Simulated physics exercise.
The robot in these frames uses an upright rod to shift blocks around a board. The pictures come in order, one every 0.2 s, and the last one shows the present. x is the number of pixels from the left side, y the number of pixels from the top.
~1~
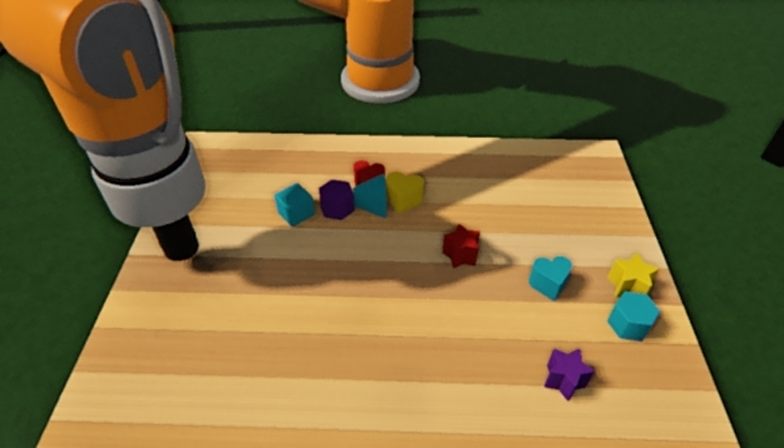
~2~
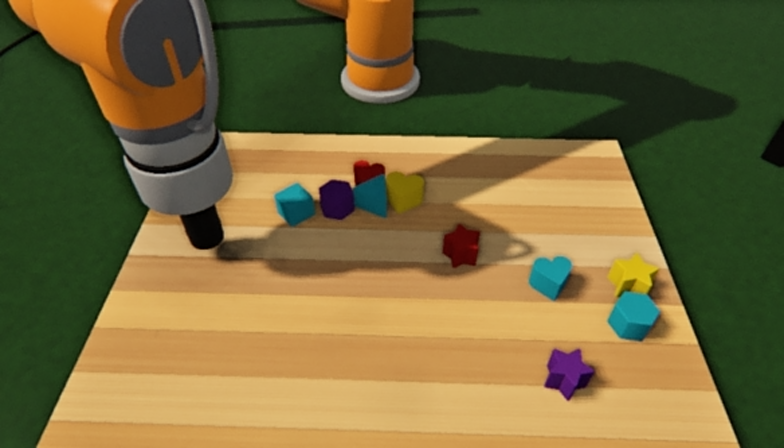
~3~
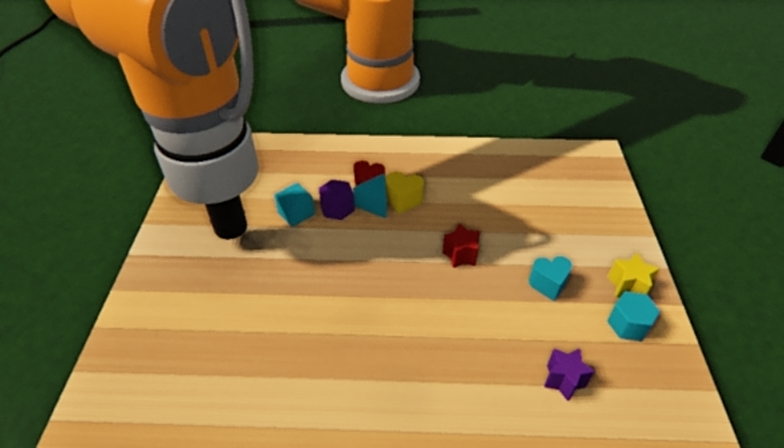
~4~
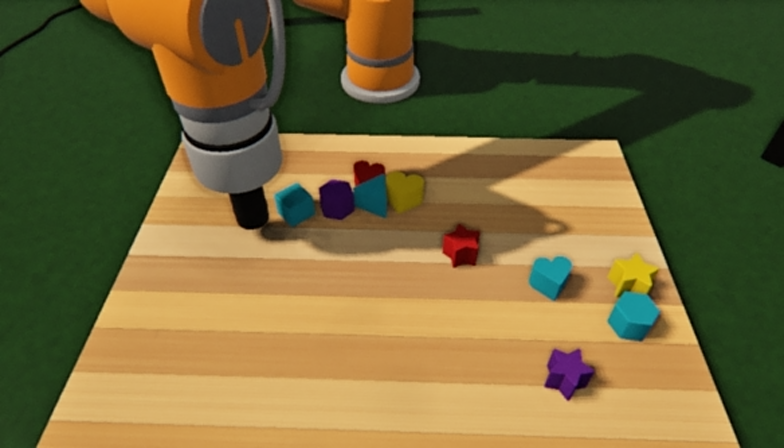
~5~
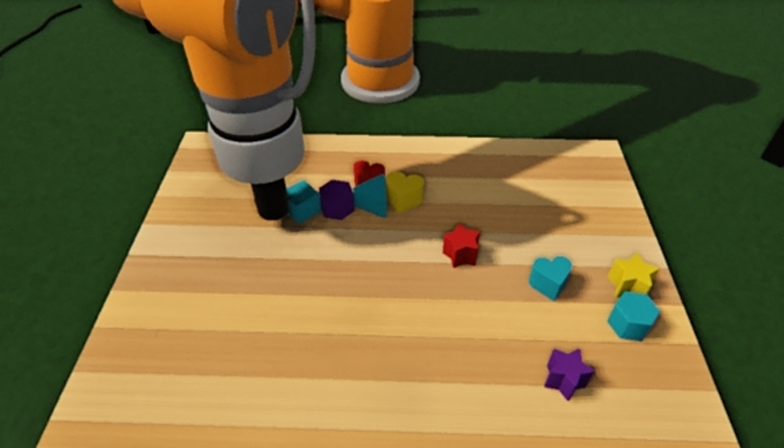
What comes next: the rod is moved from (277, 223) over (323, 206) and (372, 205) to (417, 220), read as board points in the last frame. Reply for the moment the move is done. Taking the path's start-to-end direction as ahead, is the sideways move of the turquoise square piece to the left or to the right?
Goes left.
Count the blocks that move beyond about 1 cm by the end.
It moves three or more blocks.
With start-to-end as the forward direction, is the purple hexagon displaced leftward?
Answer: No.
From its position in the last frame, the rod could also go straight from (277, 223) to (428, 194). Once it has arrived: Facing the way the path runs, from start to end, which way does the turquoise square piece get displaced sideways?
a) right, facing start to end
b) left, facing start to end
I'll go with b - left, facing start to end.
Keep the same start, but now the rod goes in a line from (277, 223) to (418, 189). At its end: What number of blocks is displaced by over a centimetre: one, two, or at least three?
My answer is three or more.
The first path, step by step. One third of the way, rod at (323, 193); turquoise square piece at (333, 168), turned 25° anticlockwise; purple hexagon at (356, 185), turned 50° clockwise; turquoise triangle at (387, 187), turned 25° anticlockwise; yellow heart at (411, 181).
Two thirds of the way, rod at (372, 192); turquoise square piece at (340, 165), turned 55° anticlockwise; purple hexagon at (402, 192), turned 90° clockwise; turquoise triangle at (428, 205), turned 40° anticlockwise; yellow heart at (427, 179), turned 25° anticlockwise.
At the end, rod at (418, 207); turquoise square piece at (340, 165), turned 55° anticlockwise; purple hexagon at (451, 203), turned 75° clockwise; turquoise triangle at (474, 218); yellow heart at (435, 176), turned 40° anticlockwise.
